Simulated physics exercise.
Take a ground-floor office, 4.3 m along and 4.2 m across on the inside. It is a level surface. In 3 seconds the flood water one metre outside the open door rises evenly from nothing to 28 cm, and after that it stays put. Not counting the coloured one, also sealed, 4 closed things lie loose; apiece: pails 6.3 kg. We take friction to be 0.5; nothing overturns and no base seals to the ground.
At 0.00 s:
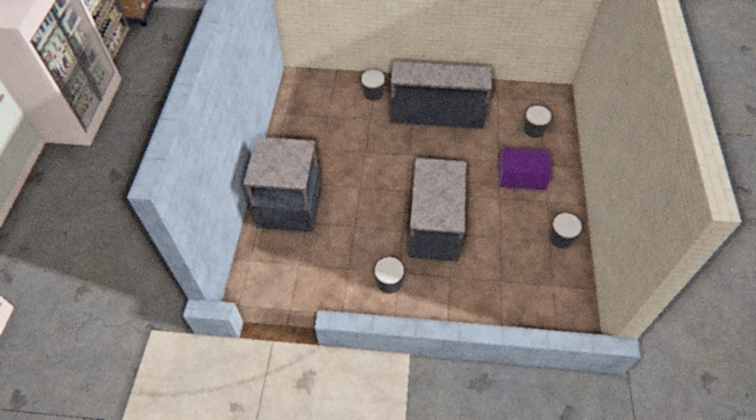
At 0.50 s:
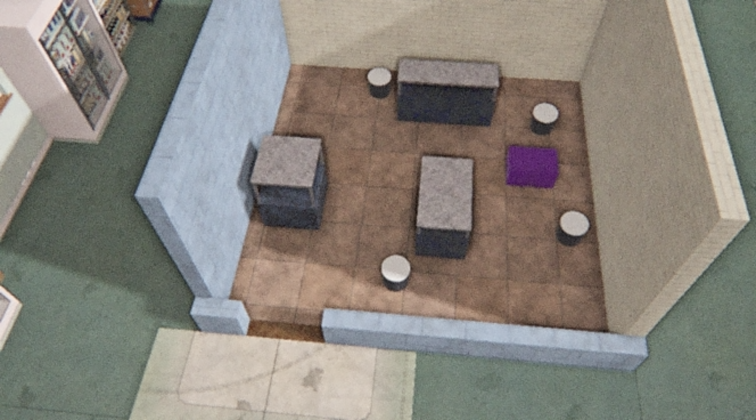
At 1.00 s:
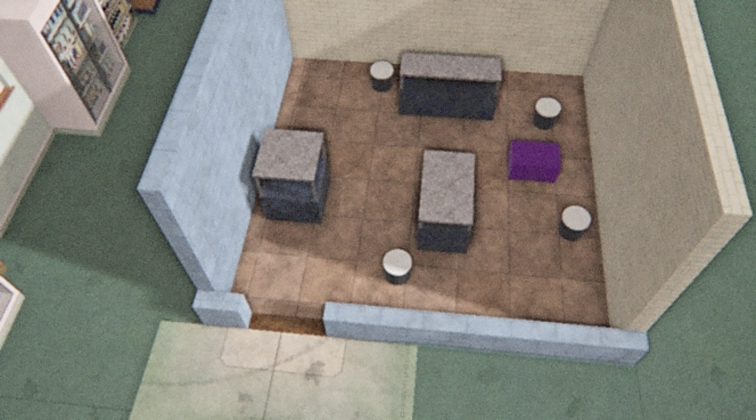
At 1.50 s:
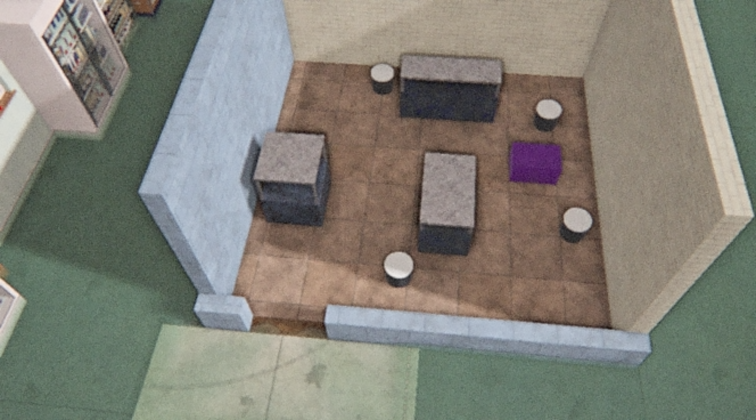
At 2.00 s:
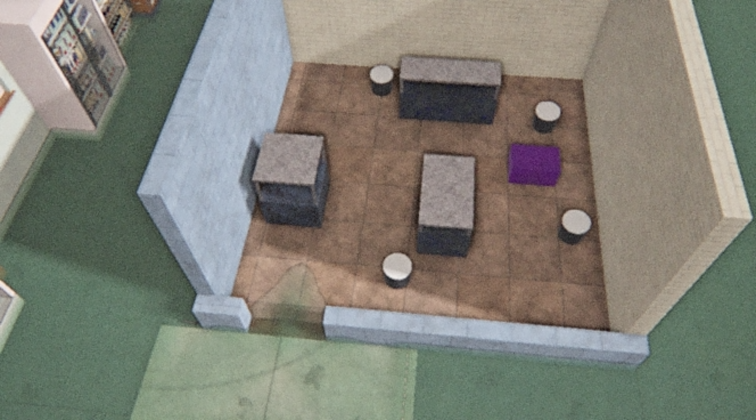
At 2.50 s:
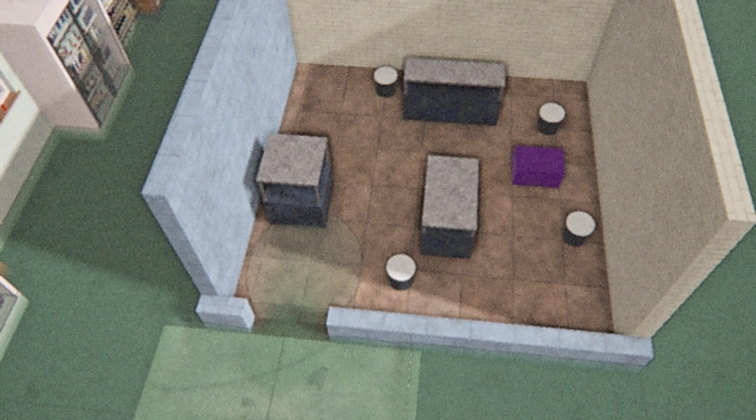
Greenish water spread over the grey ground outside a small walled room, then crept in through the gap at the front left, while the purple crate and the other things inside stayed put.
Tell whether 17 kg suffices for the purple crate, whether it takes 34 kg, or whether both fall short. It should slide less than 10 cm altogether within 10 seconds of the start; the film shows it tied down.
17 kg suffices.
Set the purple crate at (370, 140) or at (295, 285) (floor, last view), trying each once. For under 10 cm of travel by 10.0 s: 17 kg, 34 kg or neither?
For the first start neither one suffices; for the second neither one suffices.
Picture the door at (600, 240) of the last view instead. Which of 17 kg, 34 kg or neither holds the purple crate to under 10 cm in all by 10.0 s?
Then only the heavier mass works.
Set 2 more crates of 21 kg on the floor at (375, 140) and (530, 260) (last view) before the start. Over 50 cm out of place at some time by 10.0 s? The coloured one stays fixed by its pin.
Result, in order - exceeds it; falls shy.
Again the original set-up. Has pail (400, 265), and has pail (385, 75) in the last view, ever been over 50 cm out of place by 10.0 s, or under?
First below the mark, then above the mark.
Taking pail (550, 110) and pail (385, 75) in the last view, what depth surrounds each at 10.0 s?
About 10 and 8 cm.
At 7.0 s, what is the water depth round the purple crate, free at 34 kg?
About 3 cm.
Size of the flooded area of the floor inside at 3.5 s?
About 4.0 m2.
After 3.5 s the purple crate would be 0 cm from its start with 17 kg and 0 cm from its start with 34 kg; 0 cm of water round it then.
After 4.5 s the purple crate would be 0 cm from its start with 17 kg and 0 cm from its start with 34 kg; 0 cm of water round it then.
After 7.0 s the purple crate would be 0 cm from its start with 17 kg and 0 cm from its start with 34 kg; 3 cm of water round it then.
After 10.0 s the purple crate would be 0 cm from its start with 17 kg and 0 cm from its start with 34 kg; 5 cm of water round it then.
